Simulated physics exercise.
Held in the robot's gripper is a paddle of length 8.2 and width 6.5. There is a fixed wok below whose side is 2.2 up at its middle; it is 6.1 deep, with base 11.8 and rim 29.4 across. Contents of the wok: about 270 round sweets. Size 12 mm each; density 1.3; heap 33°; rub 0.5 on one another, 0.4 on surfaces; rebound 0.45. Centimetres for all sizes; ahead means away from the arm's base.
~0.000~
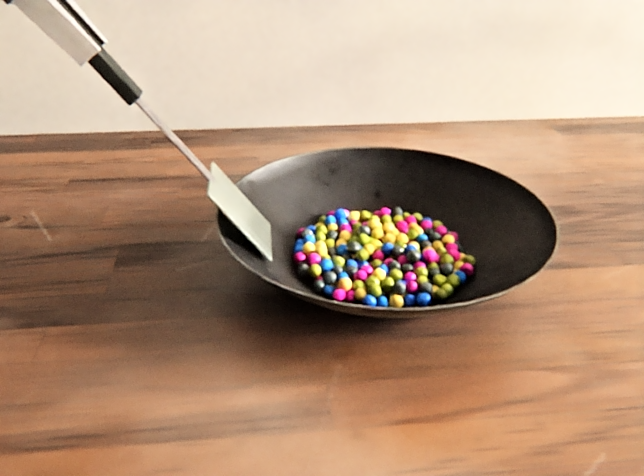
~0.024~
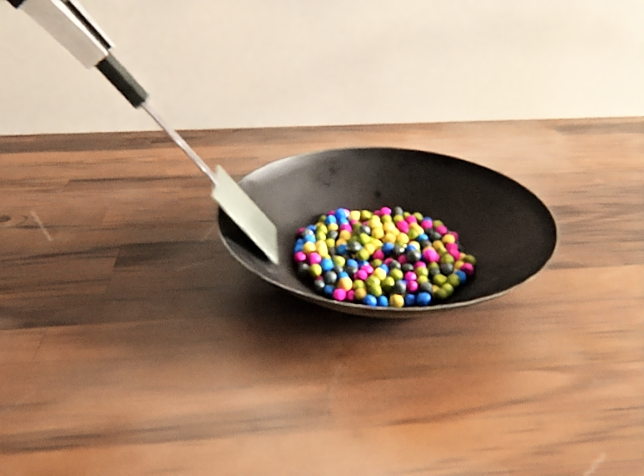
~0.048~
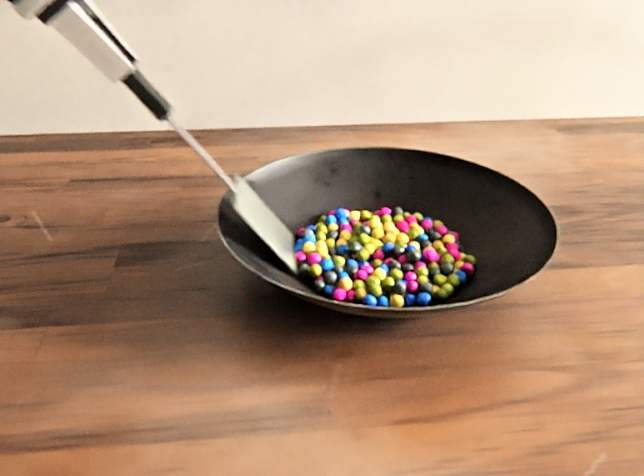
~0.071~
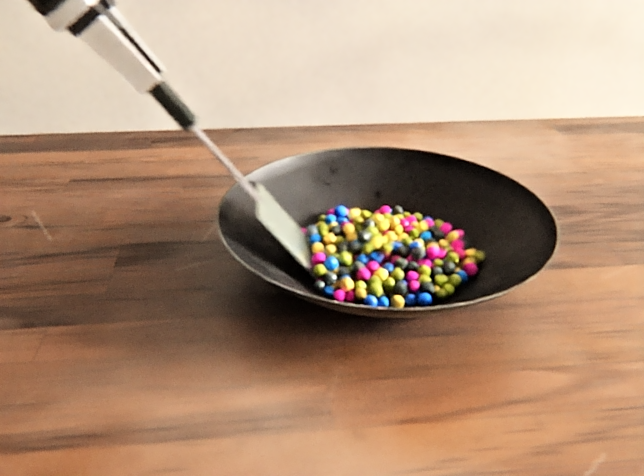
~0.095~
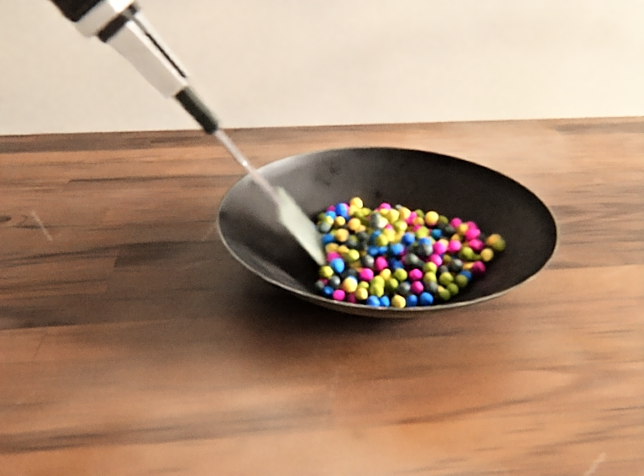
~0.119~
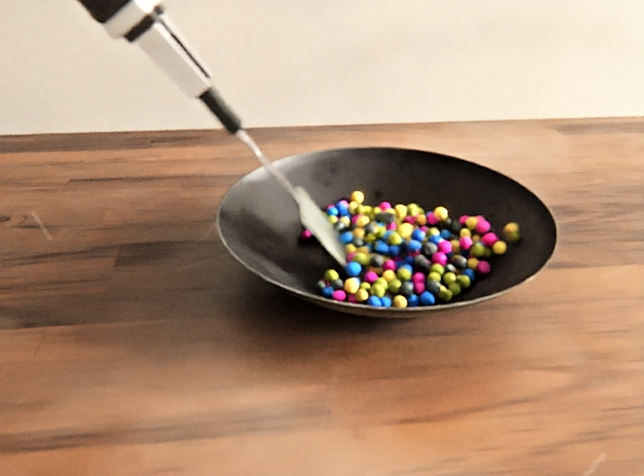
Robot-held paddle sliding down into a dark wok on a wooden table and pushing a pile of colourful round sweets rightward.
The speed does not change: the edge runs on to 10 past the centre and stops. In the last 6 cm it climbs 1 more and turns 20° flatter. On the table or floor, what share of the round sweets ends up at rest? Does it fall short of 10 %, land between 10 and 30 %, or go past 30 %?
It lands between 10 and 30 %.
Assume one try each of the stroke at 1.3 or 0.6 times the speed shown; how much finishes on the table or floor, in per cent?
Roughly 25 % and roughly 0 %.
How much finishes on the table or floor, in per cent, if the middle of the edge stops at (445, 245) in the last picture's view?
0 %, roughly.
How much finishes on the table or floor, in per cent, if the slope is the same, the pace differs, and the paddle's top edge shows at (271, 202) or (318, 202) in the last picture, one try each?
I'd estimate some 5 and 25 in a hundred.
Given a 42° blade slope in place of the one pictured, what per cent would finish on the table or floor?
10 %.
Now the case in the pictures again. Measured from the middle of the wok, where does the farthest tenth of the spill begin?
It comes out at close to 35 centimetres.
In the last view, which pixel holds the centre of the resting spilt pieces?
Roughly (632, 260).
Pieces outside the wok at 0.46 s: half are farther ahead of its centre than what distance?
Distance ahead of centre: Approx. 20 cm.
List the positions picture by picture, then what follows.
In the first frame, paddle top edge at (210, 177), sloping 54°; upper third of the load around (378, 249), from x 300 to 470, top at y 215; 271 in the wok.
In the second frame, paddle top edge at (216, 181), sloping 54°; upper third of the load around (379, 249), from x 300 to 470, top at y 215.
In the third frame, paddle top edge at (237, 191), sloping 54°; upper third of the load around (379, 249), from x 300 to 470, top at y 215.
In the fourth frame, paddle top edge at (259, 199), sloping 54°; upper third of the load around (377, 248), from x 305 to 475, top at y 210.
In the fifth frame, paddle top edge at (280, 203), sloping 54°; upper third of the load around (399, 241), from x 305 to 500, top at y 205.
In the sixth frame, paddle top edge at (300, 203), sloping 54°; upper third of the load around (415, 239), from x 305 to 515, top at y 200; 271 in the wok.
After 0.18 s, sloping 54°, highest piece 7 above the table; 271 in the wok.
After 0.23 s, sloping 47°, highest piece 7 above the table; 271 in the wok.
After 0.46 s, sloping 34°, highest piece 7 above the table; 212 in the wok, 56 on the table or floor, 3 on the blade or in flight.
After 1.51 s, sloping 34°, highest piece 6 above the table; 212 in the wok, 59 on the table or floor.
At rest, 212 in the wok, 59 on the table or floor. That is 22 % on the table or floor.
